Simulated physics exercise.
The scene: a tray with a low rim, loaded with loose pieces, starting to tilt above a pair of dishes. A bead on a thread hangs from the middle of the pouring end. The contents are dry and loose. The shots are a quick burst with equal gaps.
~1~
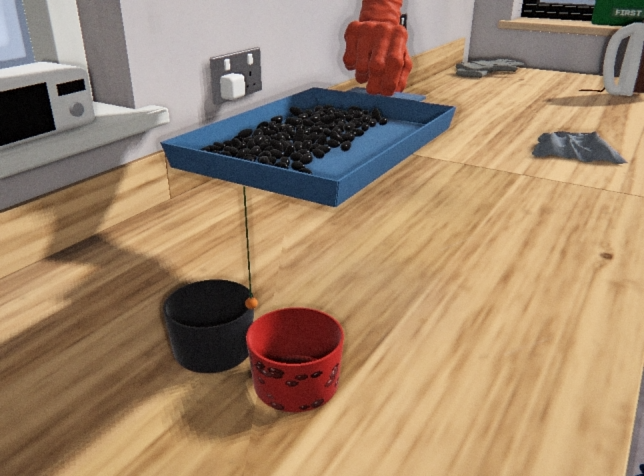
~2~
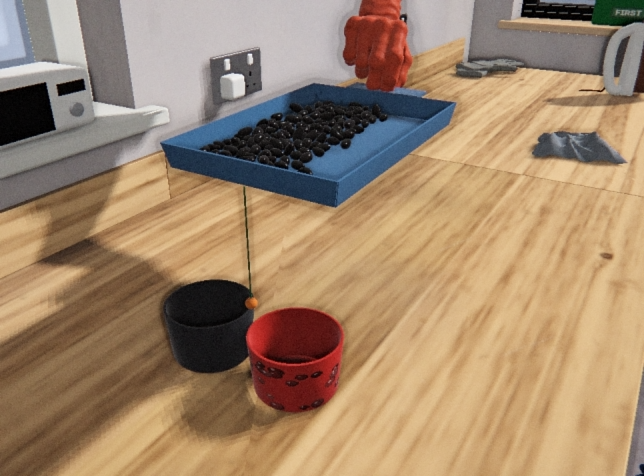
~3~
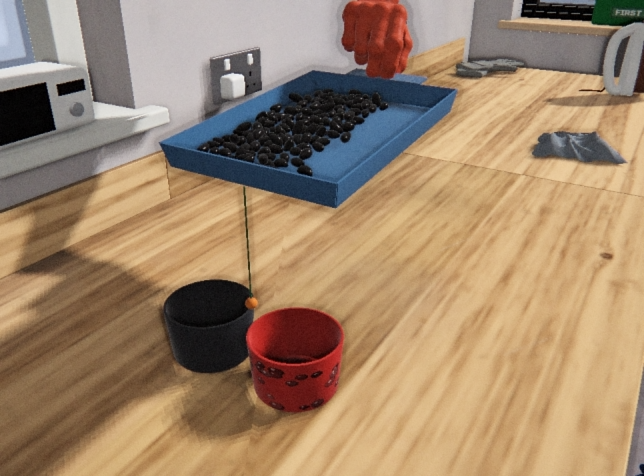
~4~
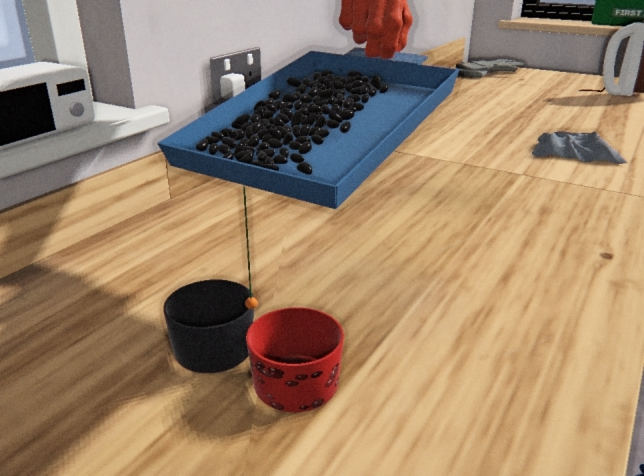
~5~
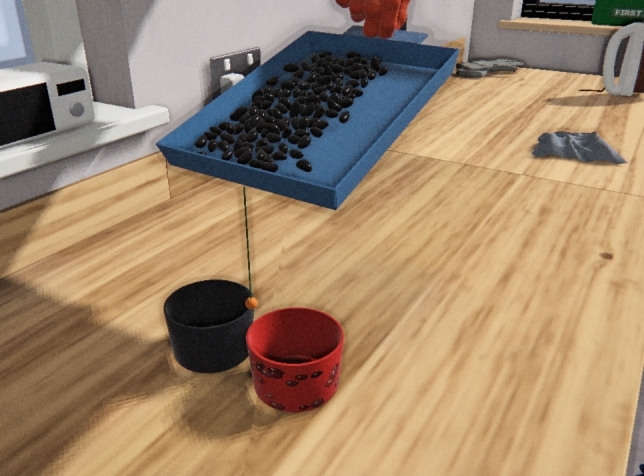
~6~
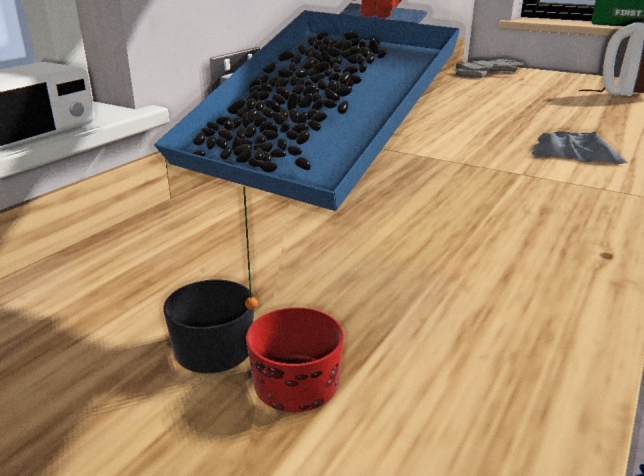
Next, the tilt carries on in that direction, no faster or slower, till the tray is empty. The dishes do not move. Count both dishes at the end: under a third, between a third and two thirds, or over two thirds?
Caught overall: Under a third.
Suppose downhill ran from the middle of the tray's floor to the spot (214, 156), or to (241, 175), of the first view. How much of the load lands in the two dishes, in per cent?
About 60 and 10 per cent.
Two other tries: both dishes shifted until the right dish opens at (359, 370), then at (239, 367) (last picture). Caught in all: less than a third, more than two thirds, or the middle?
First below one third, then the middle third.
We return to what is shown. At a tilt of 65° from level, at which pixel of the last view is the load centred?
At about (260, 129).
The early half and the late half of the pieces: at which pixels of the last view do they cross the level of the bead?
At about (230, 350), then at (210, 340).
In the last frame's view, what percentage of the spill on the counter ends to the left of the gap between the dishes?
About 70 per cent.
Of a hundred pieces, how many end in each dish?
For the left dish some 0 %, for the right dish some 0 %.
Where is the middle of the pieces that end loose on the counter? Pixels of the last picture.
At about (211, 439).
Soon after the last picture, tray tipped steeply; nearly all on the tray; a stray few in the air.
A little later, tray tipped past a quarter turn; nearly all on the tray; a small part outside both; a stray few in the air.
Later still, tray tipped past a quarter turn; a stray few in the right dish; nearly all outside both.
At rest, tray tipped past a quarter turn; a stray few in the right dish; none in the left dish; nearly all outside both.
